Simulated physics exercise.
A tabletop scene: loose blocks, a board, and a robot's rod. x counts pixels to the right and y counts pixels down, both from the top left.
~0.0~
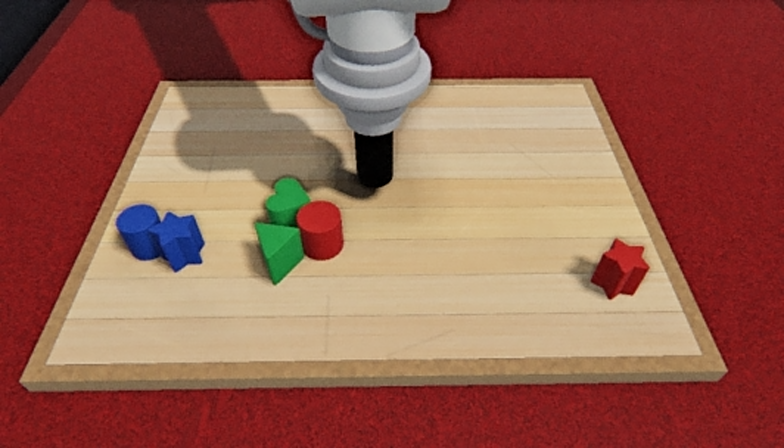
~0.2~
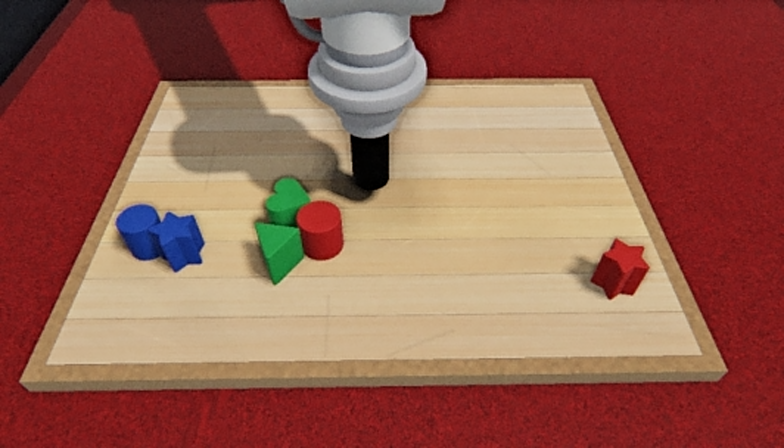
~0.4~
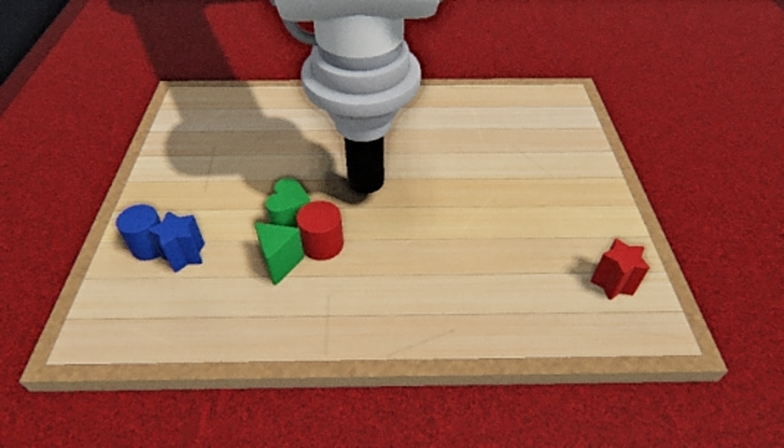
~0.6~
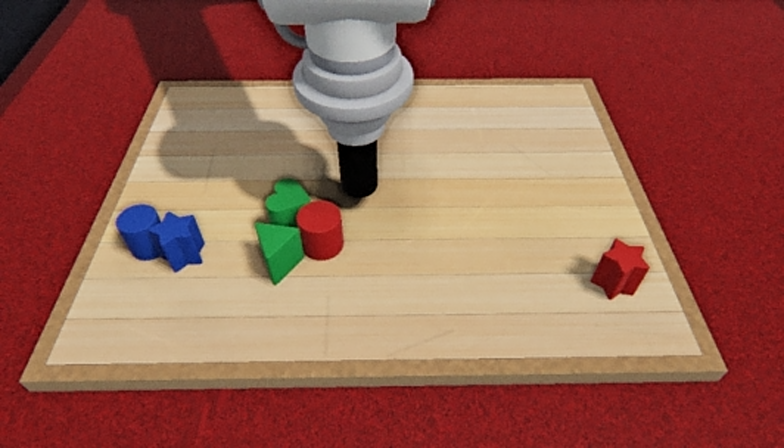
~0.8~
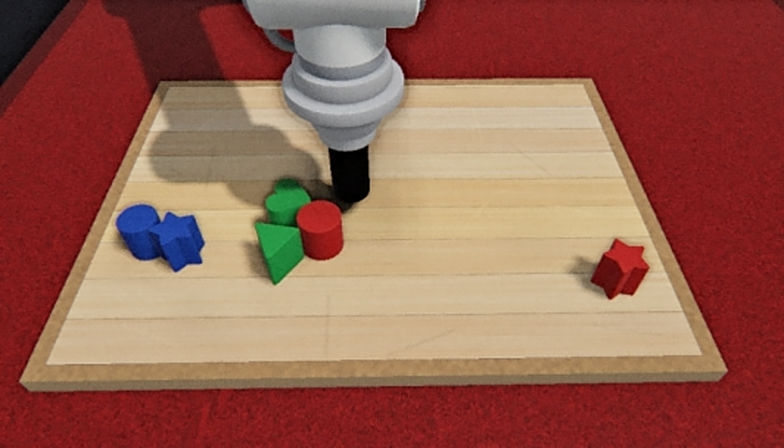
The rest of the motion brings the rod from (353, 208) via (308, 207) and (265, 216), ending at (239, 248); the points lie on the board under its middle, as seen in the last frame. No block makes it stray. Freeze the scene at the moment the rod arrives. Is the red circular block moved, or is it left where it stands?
The answer is that it remains undisturbed.
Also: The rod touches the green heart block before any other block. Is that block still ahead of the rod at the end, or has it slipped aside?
By then it is in front of the rod.
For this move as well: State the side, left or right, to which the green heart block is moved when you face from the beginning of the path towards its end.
Over to the left.
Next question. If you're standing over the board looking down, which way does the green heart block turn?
It swings round anticlockwise.
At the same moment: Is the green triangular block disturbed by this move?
Somewhere new.
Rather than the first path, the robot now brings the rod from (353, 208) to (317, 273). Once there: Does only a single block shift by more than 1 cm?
No, I don't think so.
On the path given first. One third of the way, rod at (304, 190); green heart block at (275, 198), turned 20° anticlockwise.
Two thirds of the way, rod at (261, 199); green triangular block at (270, 239), turned 25° anticlockwise; green heart block at (244, 214), turned 55° anticlockwise.
At the end, rod at (234, 231); green triangular block at (266, 243), turned 50° anticlockwise; green heart block at (213, 249), turned 50° anticlockwise; red circular block in place.
